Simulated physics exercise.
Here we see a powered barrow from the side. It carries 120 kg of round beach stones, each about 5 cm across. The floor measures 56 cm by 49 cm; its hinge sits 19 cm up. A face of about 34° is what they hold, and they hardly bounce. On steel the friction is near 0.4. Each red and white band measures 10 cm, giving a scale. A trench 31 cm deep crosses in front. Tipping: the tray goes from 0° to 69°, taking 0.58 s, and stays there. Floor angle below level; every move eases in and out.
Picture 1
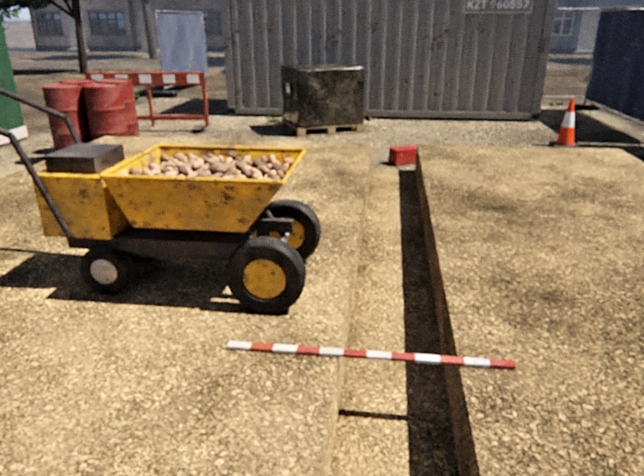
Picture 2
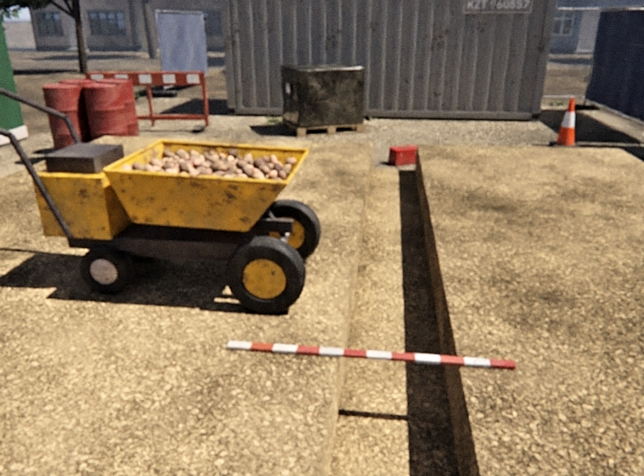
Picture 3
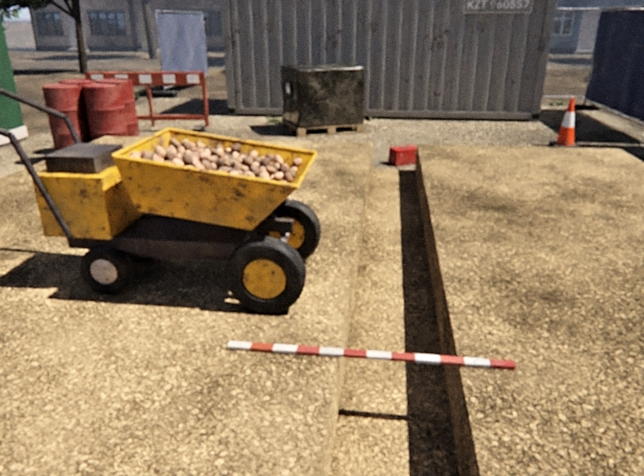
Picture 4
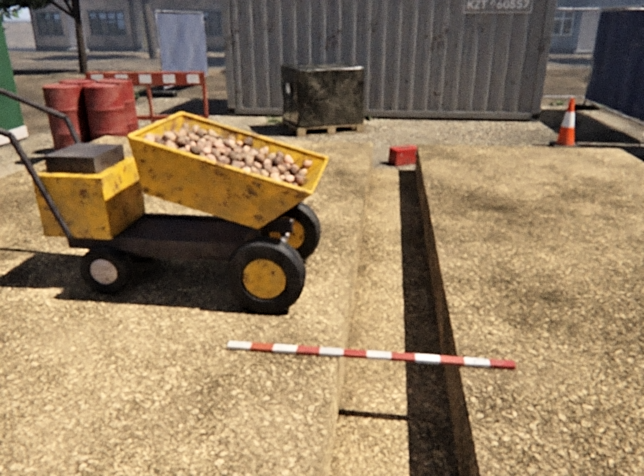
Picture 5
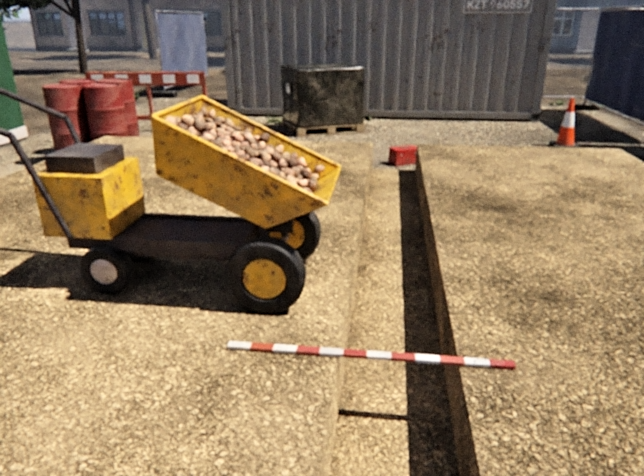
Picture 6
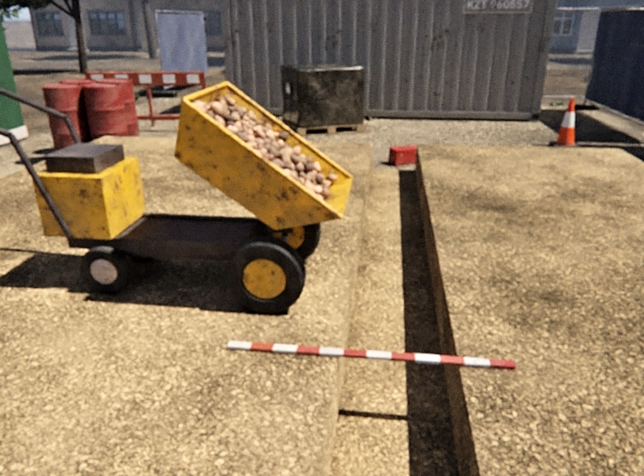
A yellow tray of round stones tilts steadily down to the right on a barrow.
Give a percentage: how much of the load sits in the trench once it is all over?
72 %.
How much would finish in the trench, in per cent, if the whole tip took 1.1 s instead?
With that change, it comes to around 90 per cent.
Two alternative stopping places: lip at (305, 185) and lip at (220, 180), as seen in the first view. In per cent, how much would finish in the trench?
About 50 per cent first, then about 95 per cent.
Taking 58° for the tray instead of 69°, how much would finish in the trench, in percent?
About 65%.
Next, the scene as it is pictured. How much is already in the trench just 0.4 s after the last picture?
I'd put it near 30 per cent.
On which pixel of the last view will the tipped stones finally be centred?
Somewhere near pixel (422, 331).
Then, 0.1 s after the last picture the floor is at 58°, 100 % in the tray; the foremost stones are at (350, 222).
Then, 0.4 s after the last picture the floor is at 69°, 72 % in the tray, 28 % in the trench; the foremost stones are at (437, 295).
Then, 0.7 s after the last picture the floor is at 69°, 12 % in the tray, 60 % in the trench, 28 % past the trench; the foremost stones are at (605, 295).
Then, 2.7 s after the last picture the floor is at 69°, 0 % in the tray, 72 % in the trench, 28 % past the trench; the foremost stones are past the picture's edge.
